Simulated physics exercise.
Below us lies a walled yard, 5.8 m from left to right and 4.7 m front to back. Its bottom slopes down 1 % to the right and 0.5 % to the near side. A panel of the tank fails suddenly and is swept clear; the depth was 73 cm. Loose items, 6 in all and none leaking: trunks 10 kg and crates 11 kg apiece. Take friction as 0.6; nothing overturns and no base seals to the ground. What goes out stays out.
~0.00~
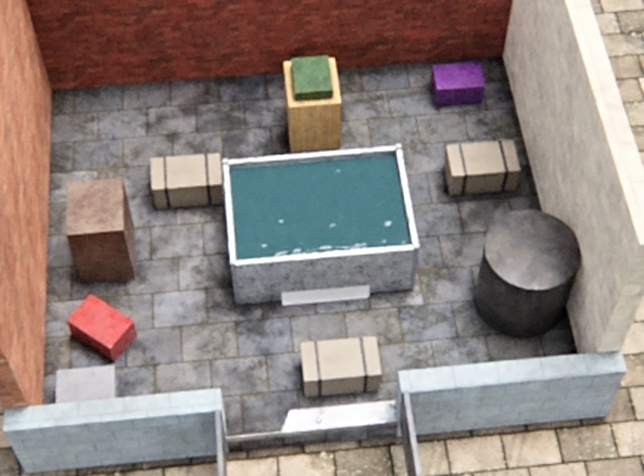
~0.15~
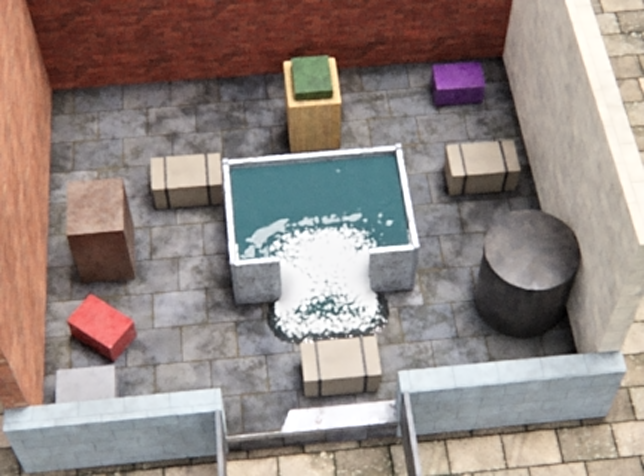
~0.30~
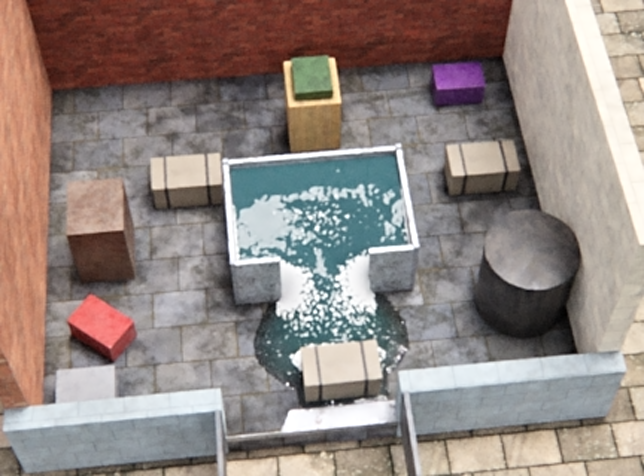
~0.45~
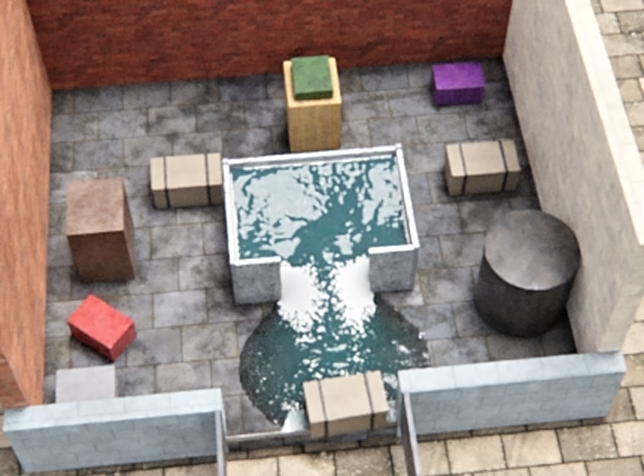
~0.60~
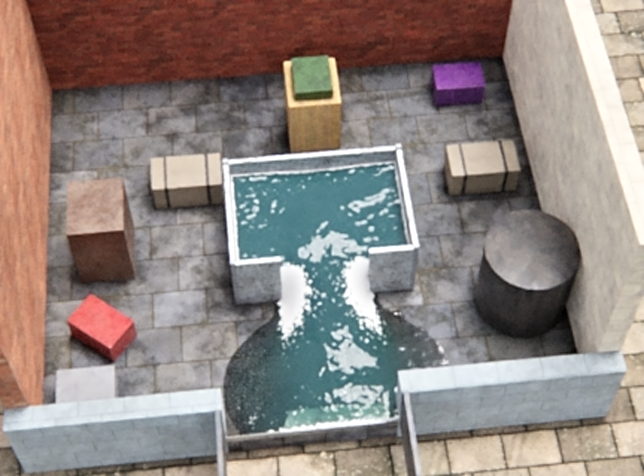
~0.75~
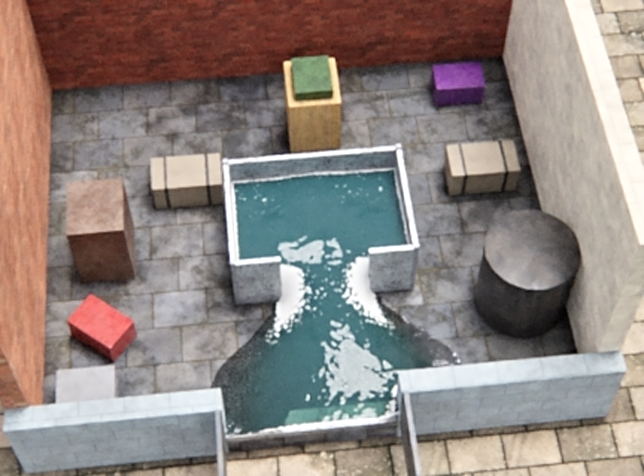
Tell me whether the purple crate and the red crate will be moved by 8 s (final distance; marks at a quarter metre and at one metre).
Purple crate stays put; red crate barely shifts.
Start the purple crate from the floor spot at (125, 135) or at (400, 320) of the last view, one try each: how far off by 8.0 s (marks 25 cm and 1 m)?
In that order: It holds its place; it moves a short way.
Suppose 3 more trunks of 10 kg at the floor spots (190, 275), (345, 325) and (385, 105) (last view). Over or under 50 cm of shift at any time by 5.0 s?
In that order: Less, over, short of it.
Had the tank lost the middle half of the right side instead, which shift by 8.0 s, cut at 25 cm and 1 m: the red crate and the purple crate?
In that case the red crate holds its place, the purple crate travels far.
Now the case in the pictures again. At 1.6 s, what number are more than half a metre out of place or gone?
I count 1.
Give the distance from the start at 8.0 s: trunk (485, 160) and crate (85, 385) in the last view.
In turn: 0 cm, 10 cm.
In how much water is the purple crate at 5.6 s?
About 0 cm.
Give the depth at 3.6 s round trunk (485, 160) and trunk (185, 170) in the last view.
Roughly 0 and 0 cm.
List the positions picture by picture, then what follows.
In the first frame, the purple crate at (459, 76) rests on the ground; the red crate at (100, 321) rests on the ground; 2.5 m2 under water; 0 of 6 have shifted.
In the second frame, the purple crate at (459, 76), on the bottom; the red crate at (100, 321) rests on the ground; 3.1 m2 under water; 0 of 6 have shifted.
In the third frame, the purple crate at (459, 76) rests on the ground; the red crate at (100, 321), on the bottom; 3.8 m2 under water; 1 of 6 have shifted.
In the fourth frame, the purple crate at (459, 76) rests on the ground; the red crate at (100, 321), on the bottom; 4.8 m2 under water; 1 of 6 have shifted.
In the fifth frame, the purple crate at (459, 76) rests on the ground; the red crate at (100, 321) rests on the ground; 5.4 m2 under water; 1 of 6 have shifted.
In the sixth frame, the purple crate at (459, 76) rests on the ground; the red crate at (100, 321), on the bottom; 5.6 m2 under water; 1 of 6 have shifted.
After 1.6 s the purple crate is near (459, 76), 0.0 m from its start, aground; the red crate is near (100, 321), 0.0 m from its start, aground; 1 of 6 are out; 0 afloat.
After 3.6 s the purple crate is near (459, 76), 0.0 m from its start, aground; the red crate is near (100, 321), 0.0 m from its start, aground; 1 of 6 are out; 0 afloat.
After 5.6 s the purple crate is near (459, 76), 0.0 m from its start, aground; the red crate is near (100, 321), 0.0 m from its start, aground; 1 of 6 are out; 0 afloat.
After 8.0 s the purple crate is near (459, 76), 0.0 m from its start, aground; the red crate is near (100, 321), 0.0 m from its start, aground; 1 of 6 are out; 0 afloat.
